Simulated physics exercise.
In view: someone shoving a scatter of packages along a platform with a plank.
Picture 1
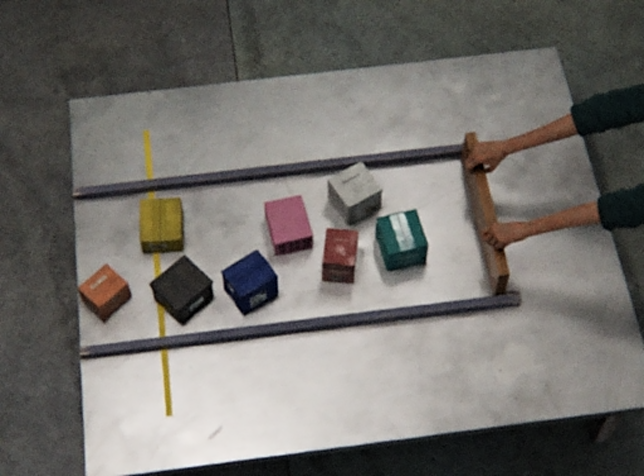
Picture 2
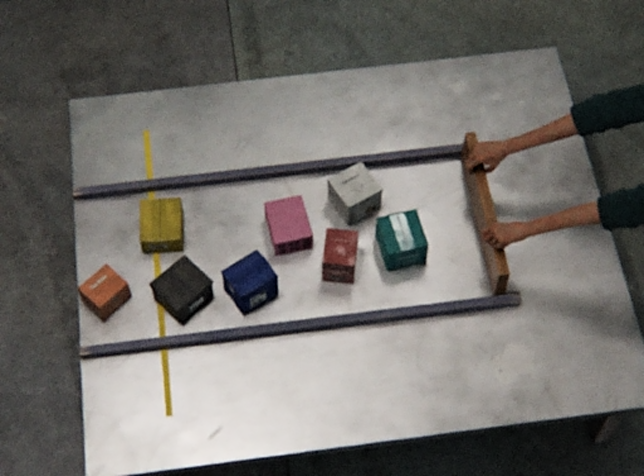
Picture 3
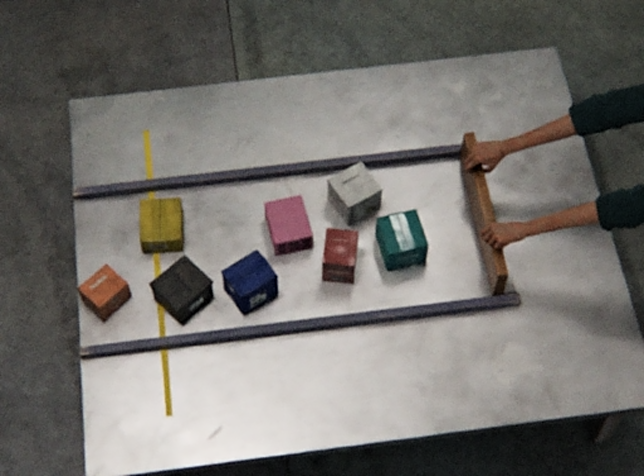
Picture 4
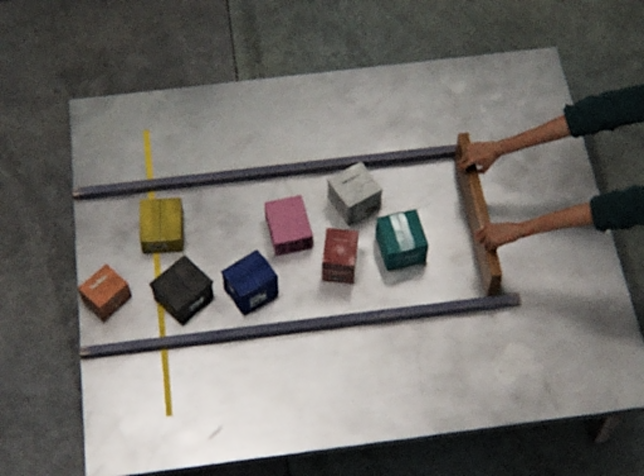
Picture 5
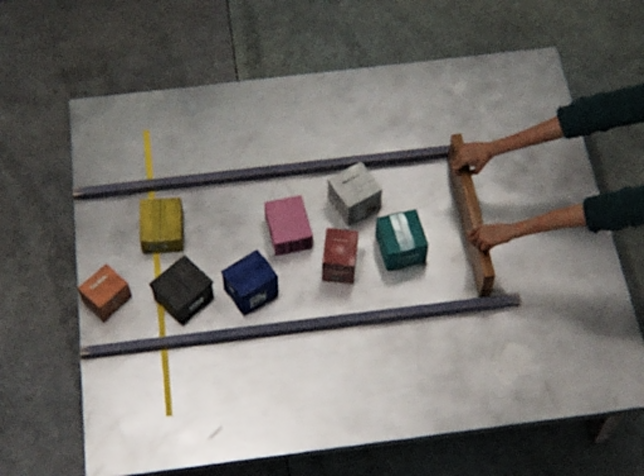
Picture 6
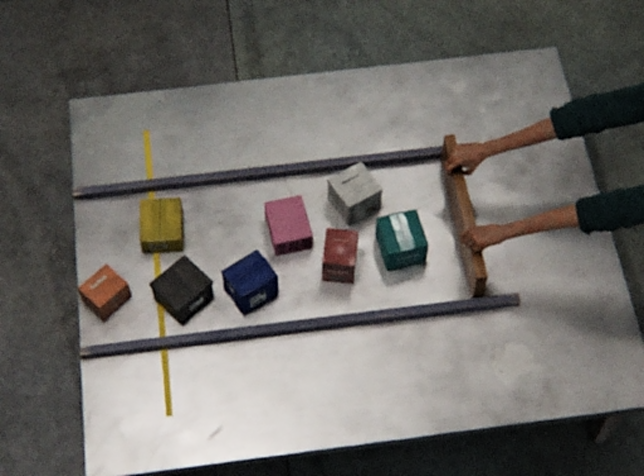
On a grey platform, two hands slide a wooden plank slightly left toward several still boxes.
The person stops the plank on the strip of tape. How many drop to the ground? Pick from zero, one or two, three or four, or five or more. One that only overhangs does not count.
Here the number that fall off is three or four.
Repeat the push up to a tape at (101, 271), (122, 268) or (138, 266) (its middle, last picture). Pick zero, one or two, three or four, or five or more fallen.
In that order: Five or more; 5 or more; three or four.
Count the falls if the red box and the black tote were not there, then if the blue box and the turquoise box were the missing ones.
Fallen: 1, and 1 in the other try.
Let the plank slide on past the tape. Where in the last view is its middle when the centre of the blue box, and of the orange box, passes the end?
About (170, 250), and (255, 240) for the other.
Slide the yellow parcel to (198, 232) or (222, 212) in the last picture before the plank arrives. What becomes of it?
Place by place, it tumbles off; drops off.
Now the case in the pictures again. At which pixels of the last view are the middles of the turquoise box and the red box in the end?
First (136, 269), then (98, 297).
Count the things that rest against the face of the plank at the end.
It touches 2.
Soon after, none off yet; orange box at rest near (105, 292); yellow parcel at rest near (162, 225); black tote at rest near (183, 290).
By the end, the number that fall off is three or four; fallen, blue box, black tote, yellow parcel and orange box.
